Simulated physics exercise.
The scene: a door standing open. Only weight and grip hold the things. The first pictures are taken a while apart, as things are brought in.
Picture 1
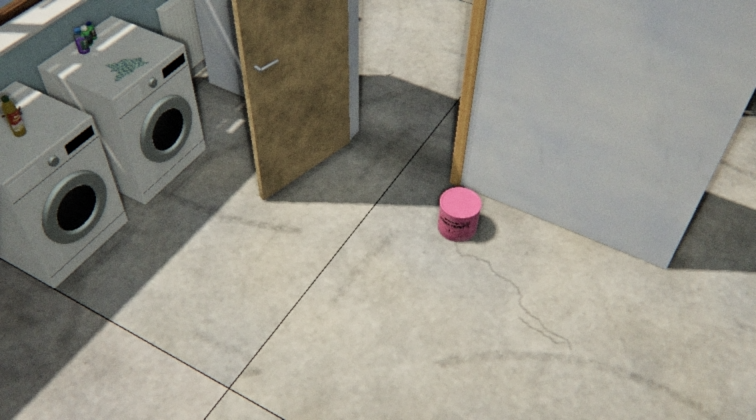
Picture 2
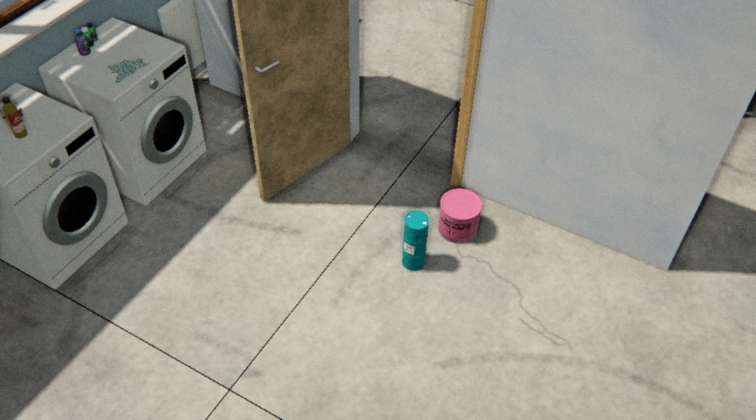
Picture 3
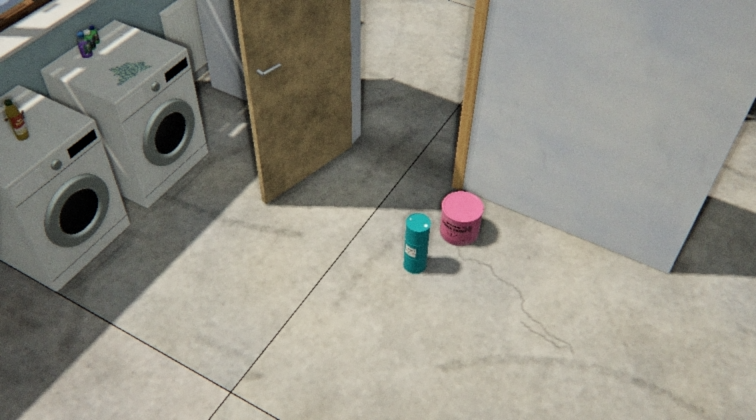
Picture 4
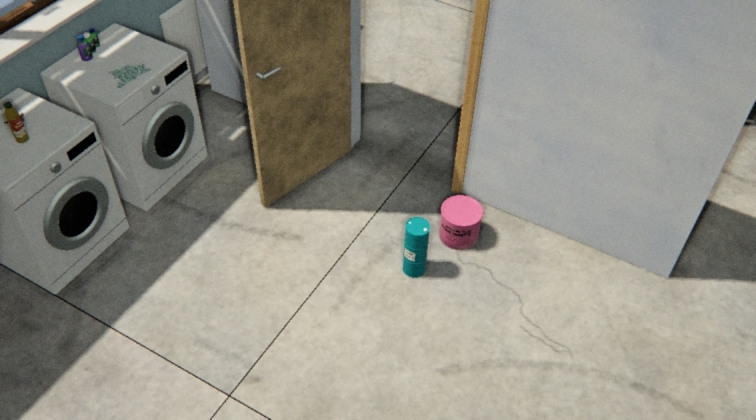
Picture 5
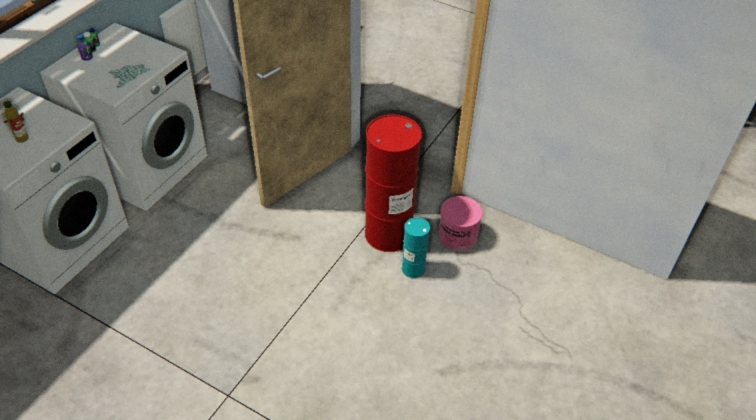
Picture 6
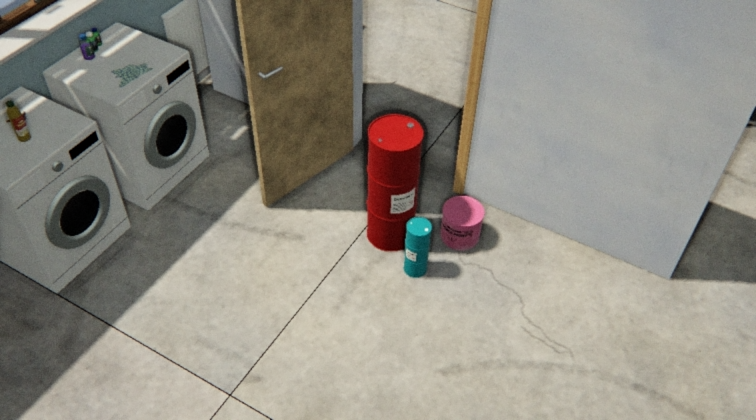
A door stands open and still as a turquoise canister, then a red drum, appear beside a pink pail.
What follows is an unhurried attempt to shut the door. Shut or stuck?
As it turns out, it jams.
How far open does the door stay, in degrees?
About 55°.
Then, 0.60 s later than the last frame, door at 94°.
Then, 1.10 s later than the last frame, door at 74°.
Then, 1.40 s later than the last frame, door at 61°.
When it is over, door at 53°; all 3 as before. End places, in pixels of the last picture, red drum near (393, 186).
